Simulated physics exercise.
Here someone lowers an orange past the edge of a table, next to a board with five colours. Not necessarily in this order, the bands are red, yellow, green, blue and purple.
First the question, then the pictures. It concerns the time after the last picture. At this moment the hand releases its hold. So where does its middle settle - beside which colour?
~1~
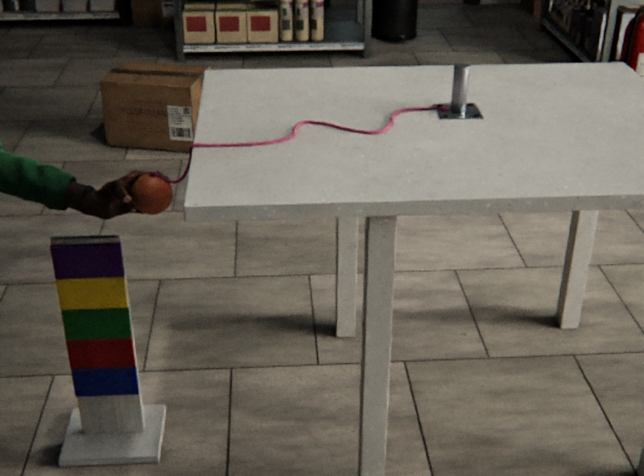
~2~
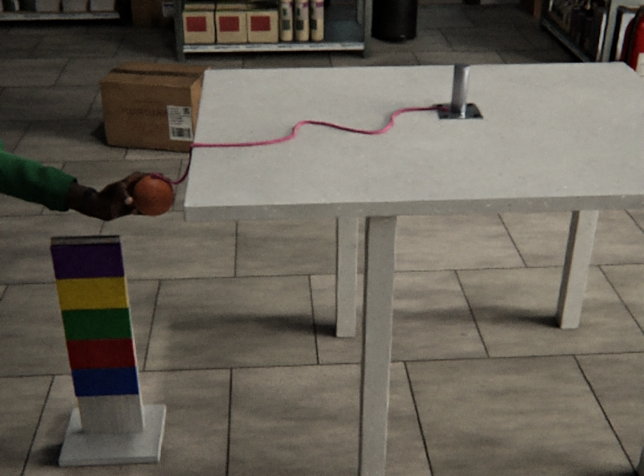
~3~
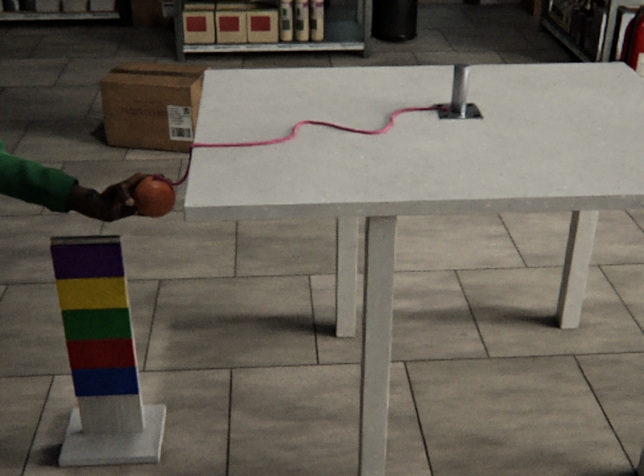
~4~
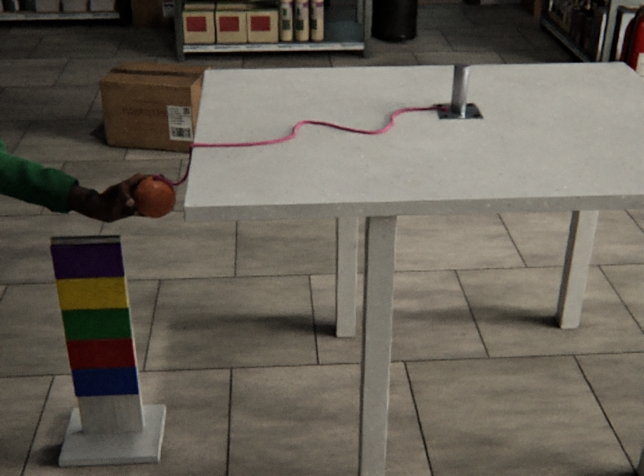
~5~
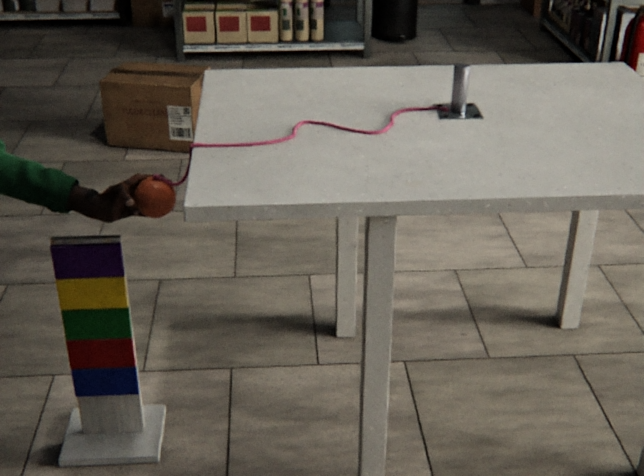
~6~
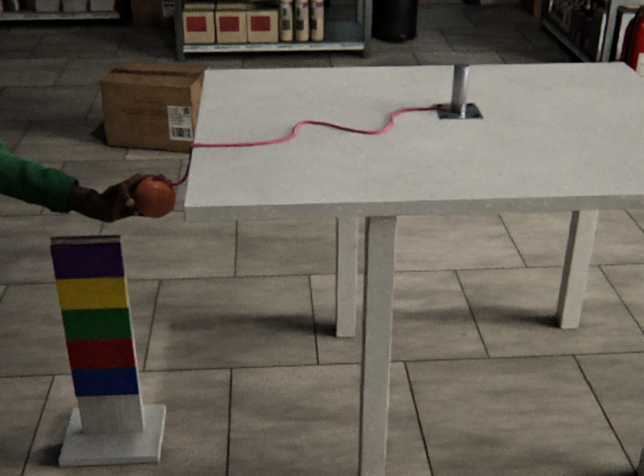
Beside yellow.
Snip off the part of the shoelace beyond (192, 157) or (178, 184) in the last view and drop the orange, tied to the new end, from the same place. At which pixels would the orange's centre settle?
Pixel positions, in order: (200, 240), (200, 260).
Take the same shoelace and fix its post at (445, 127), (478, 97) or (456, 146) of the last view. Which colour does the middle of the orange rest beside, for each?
First try: Green; second try: Purple; third try: Green.
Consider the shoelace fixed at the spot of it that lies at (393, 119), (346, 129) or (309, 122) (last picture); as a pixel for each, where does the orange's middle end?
Pixel spots, one per try: About (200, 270), (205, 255), (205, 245).
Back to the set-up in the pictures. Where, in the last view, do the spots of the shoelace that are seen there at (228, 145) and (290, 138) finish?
The first one ends up at (196, 179) and the second one at (215, 134).
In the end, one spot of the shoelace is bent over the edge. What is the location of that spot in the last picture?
That spot is roughly at (267, 143).
Early on, orange near (199, 271); level with yellow.
Midway, orange near (218, 280); level with yellow.
Finally, orange near (201, 284); level with yellow. Its middle rests at the yellow band.
